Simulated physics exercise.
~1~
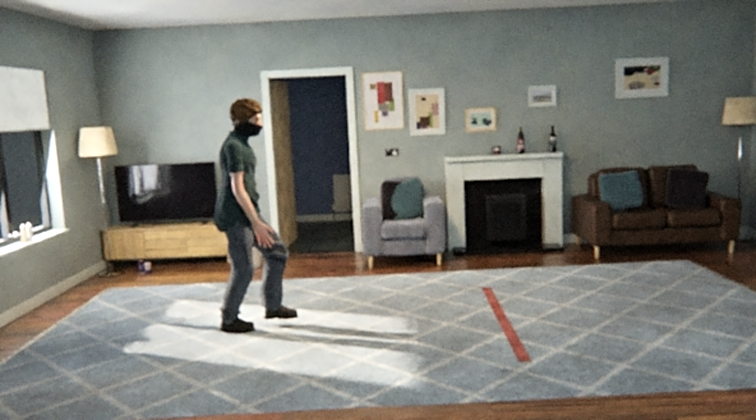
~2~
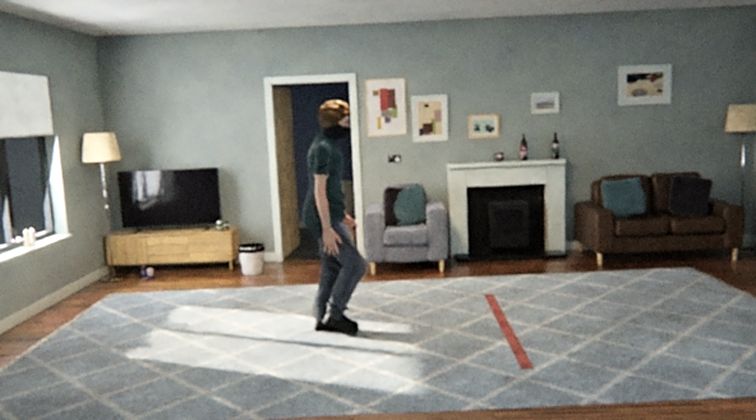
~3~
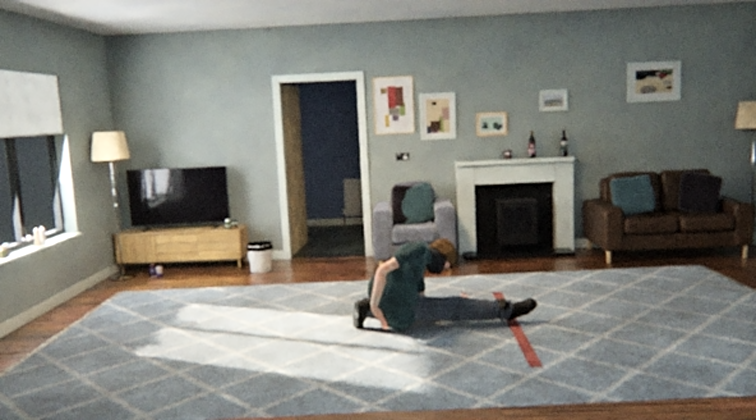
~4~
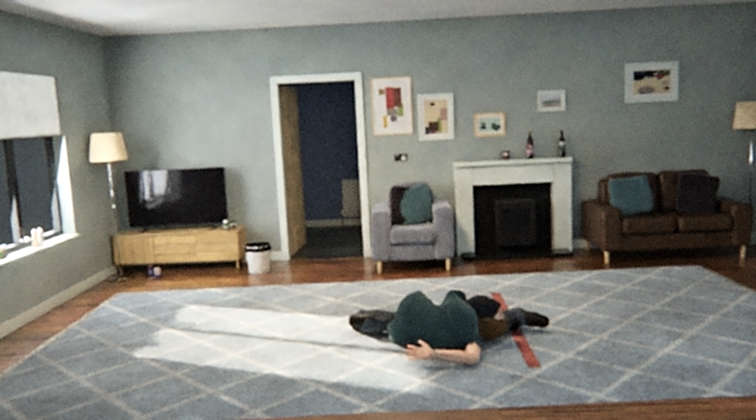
We see a person in a dark green shirt and face covering walk right across a patterned rug towards a red strip, then drop to the floor with one leg stretched forward and slump over, ending face down with the chest short of the strip.
